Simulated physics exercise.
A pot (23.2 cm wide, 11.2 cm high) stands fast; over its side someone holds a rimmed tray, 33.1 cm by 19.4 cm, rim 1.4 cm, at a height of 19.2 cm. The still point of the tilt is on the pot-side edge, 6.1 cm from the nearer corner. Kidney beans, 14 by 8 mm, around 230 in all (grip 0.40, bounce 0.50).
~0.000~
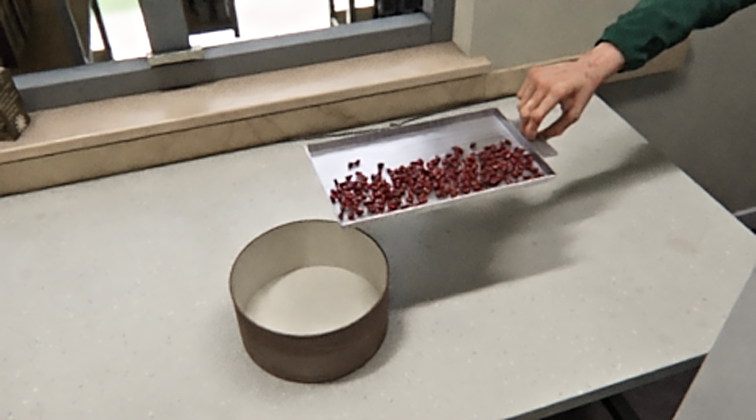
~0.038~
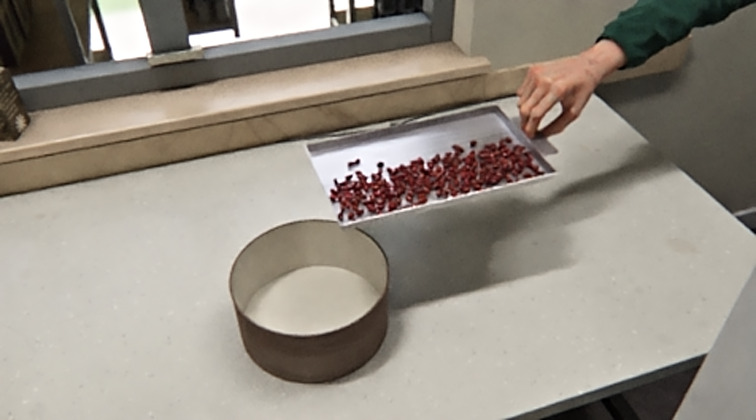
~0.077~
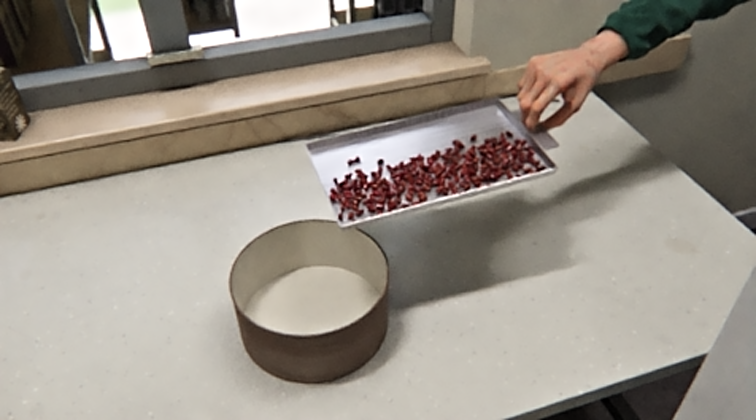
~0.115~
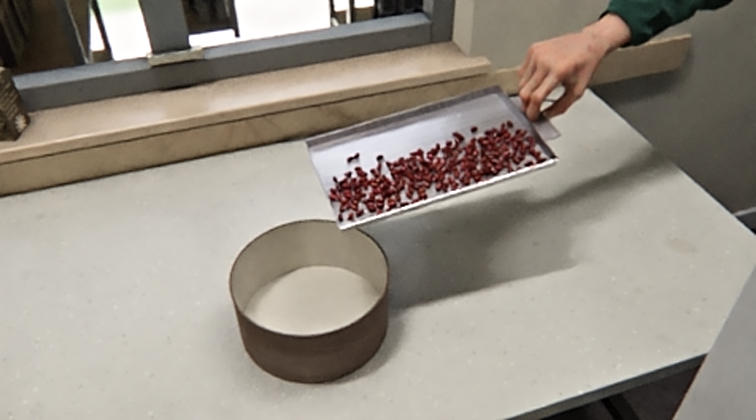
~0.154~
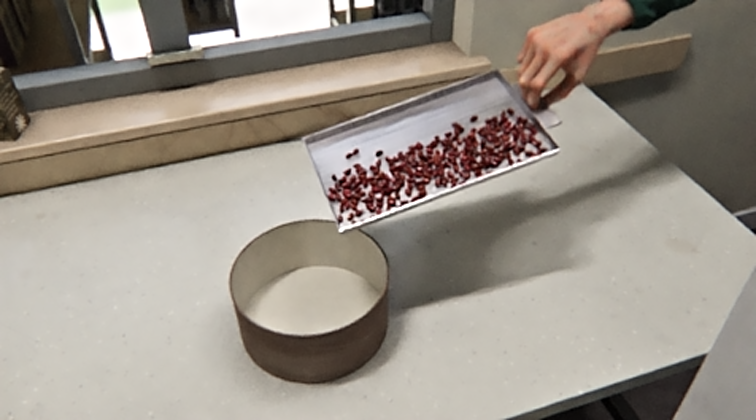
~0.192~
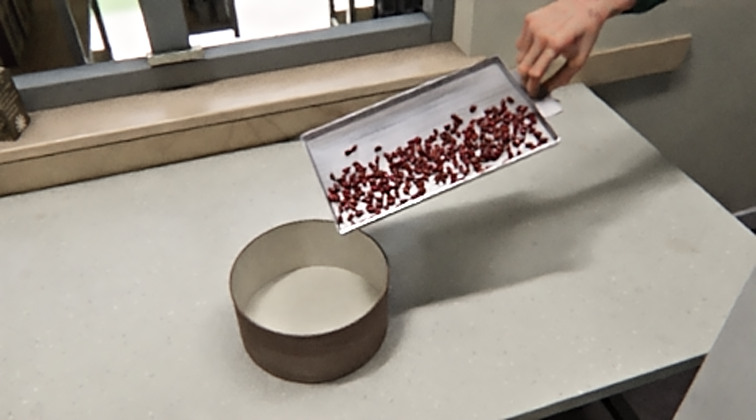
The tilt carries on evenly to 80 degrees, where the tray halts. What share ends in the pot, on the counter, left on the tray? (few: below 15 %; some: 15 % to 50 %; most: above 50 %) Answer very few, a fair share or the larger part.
Pot the larger part, counter very few, tray very few.
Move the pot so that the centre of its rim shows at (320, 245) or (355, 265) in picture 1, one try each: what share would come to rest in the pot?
About 90 and 95 per cent.
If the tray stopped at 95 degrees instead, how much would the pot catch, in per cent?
It would be near 100 per cent.
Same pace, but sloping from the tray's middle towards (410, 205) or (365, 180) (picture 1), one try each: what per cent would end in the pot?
About 65 and 70 per cent.
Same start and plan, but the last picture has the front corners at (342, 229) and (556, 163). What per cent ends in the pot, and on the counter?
Pot 65, counter 35.
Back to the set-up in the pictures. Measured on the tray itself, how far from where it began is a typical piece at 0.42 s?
About 3 cm.
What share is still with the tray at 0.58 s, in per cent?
Some 95 per cent of the load.
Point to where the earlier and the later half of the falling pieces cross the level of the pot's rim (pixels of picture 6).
First near (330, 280), later near (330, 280).
After 0.42 s, tilt 49 degrees; the tray holds 100 %, the pot 0 %.
After 0.58 s, tilt 71 degrees; the tray holds 95 %, the pot 0 %.
After 0.86 s, tilt 80 degrees; the tray holds 5 %, the pot 90 %.
By 1.9 s all is still; pot 95 %, counter 0 %, tray 5 %.
